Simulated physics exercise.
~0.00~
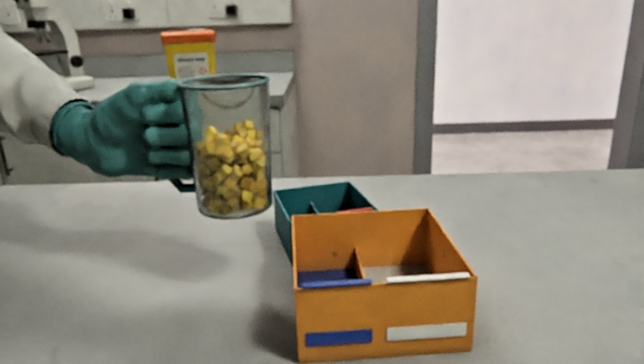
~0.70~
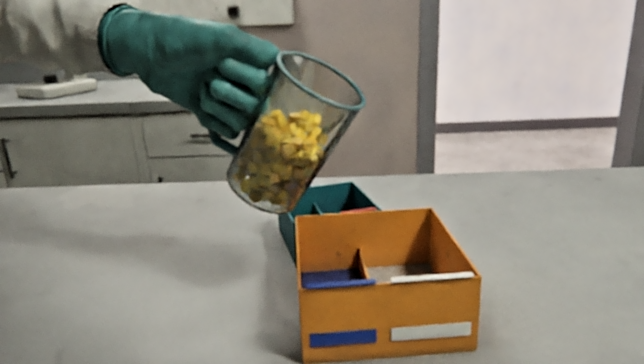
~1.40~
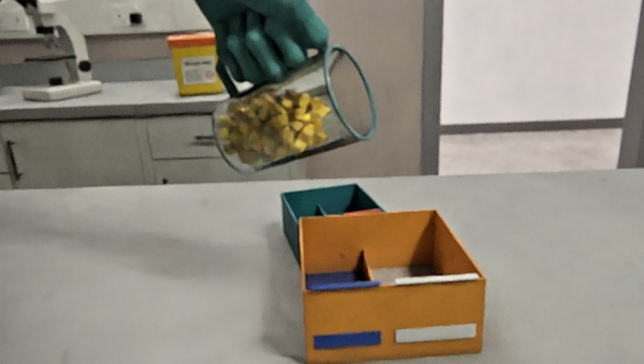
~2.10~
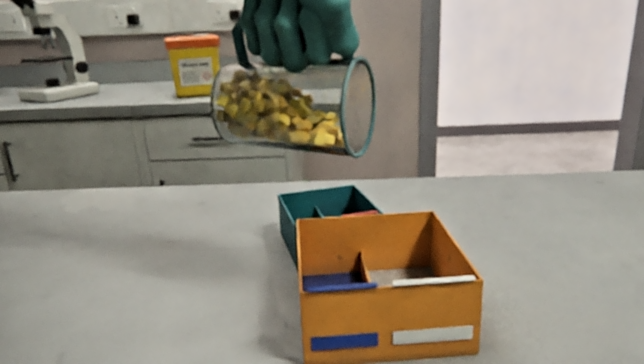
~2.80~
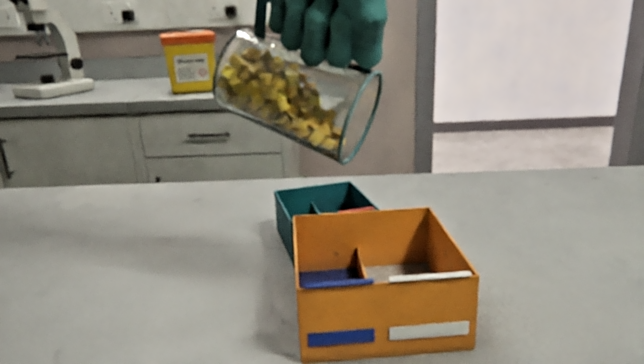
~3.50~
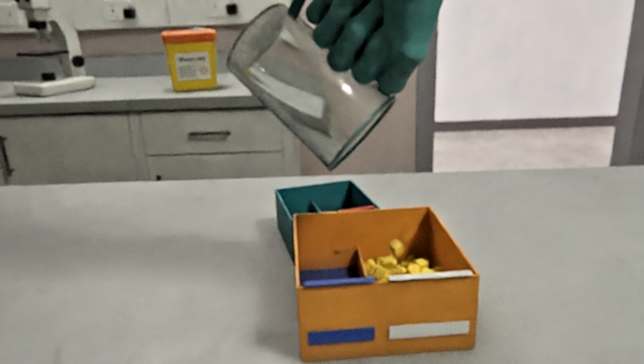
On a gray lab counter, a gloved hand tips yellow cubes mostly into the white section.
